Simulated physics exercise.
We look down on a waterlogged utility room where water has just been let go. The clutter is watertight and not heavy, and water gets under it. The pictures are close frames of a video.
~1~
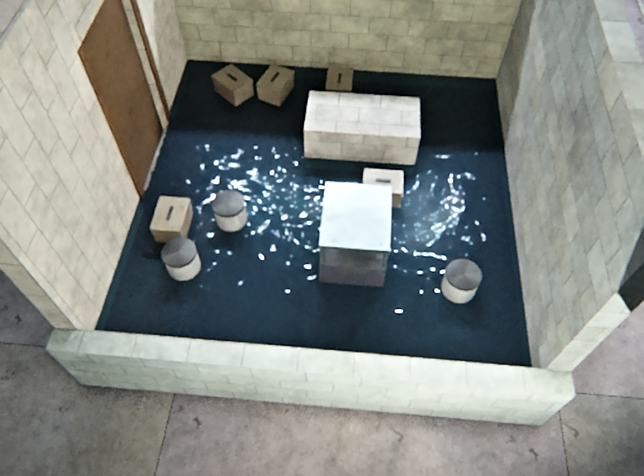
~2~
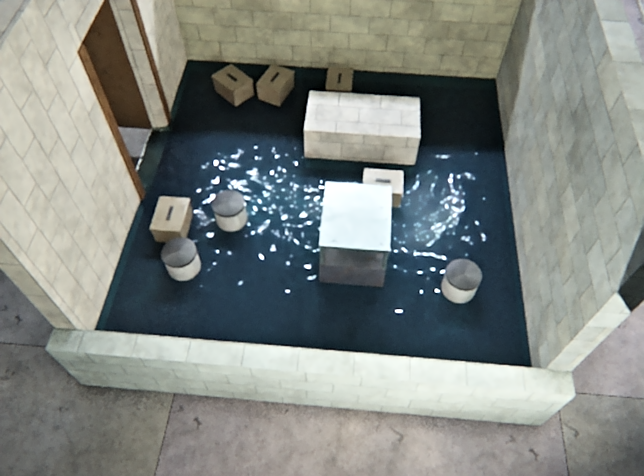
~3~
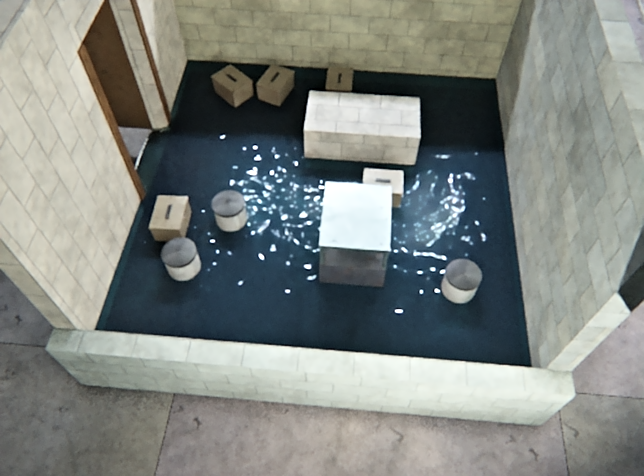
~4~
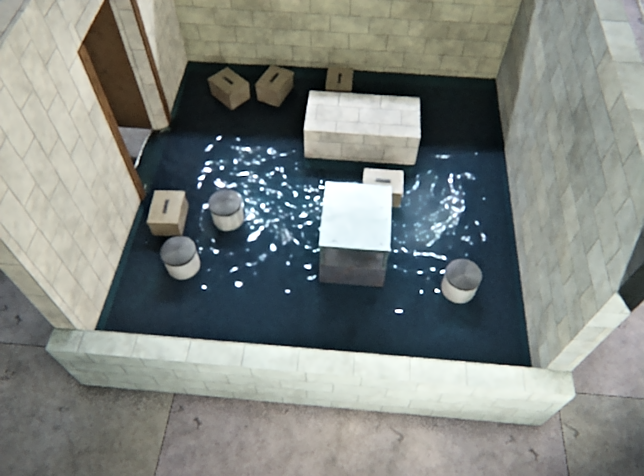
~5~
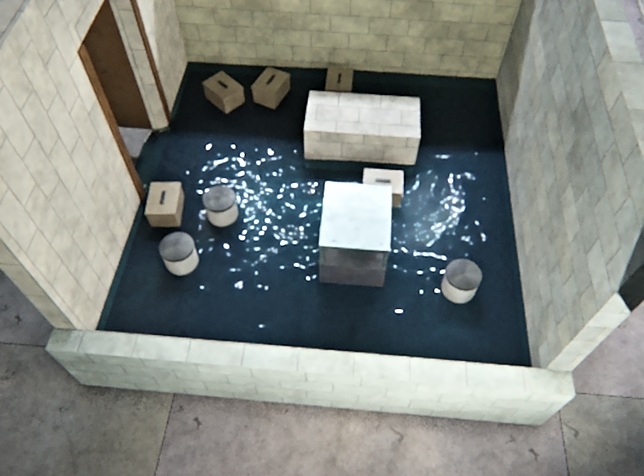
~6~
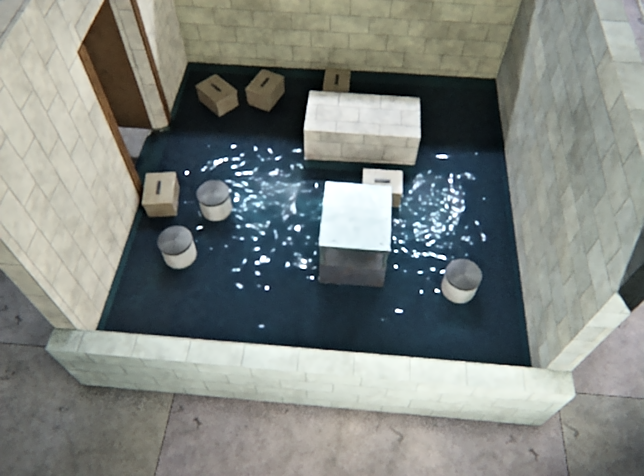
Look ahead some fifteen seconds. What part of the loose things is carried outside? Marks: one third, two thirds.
It is at least two thirds.
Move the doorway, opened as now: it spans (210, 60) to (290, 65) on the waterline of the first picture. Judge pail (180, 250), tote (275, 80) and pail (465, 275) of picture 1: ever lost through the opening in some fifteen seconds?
As listed: Stays, washed out, no.
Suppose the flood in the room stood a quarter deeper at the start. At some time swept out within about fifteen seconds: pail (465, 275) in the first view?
My call: No.
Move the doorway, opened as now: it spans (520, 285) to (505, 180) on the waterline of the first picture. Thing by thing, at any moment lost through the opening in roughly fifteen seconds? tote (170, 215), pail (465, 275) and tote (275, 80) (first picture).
As listed: Left behind, carried outside, inside.
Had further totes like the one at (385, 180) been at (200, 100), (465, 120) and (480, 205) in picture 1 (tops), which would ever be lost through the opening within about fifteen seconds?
As listed: Carried outside, kept in, still in.
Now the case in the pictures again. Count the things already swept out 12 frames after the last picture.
It comes to 4.
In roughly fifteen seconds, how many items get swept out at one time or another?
That makes 7.
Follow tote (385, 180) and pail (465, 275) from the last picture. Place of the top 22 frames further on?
Roughly at (227, 170) and (438, 274).
A moment on, 1 of 8 are out; 7 afloat.
Next, 4 of 8 are out; 4 afloat.
Later, 5 of 8 are out; 3 afloat.
In the end, 7 of 8 are out; 1 afloat.
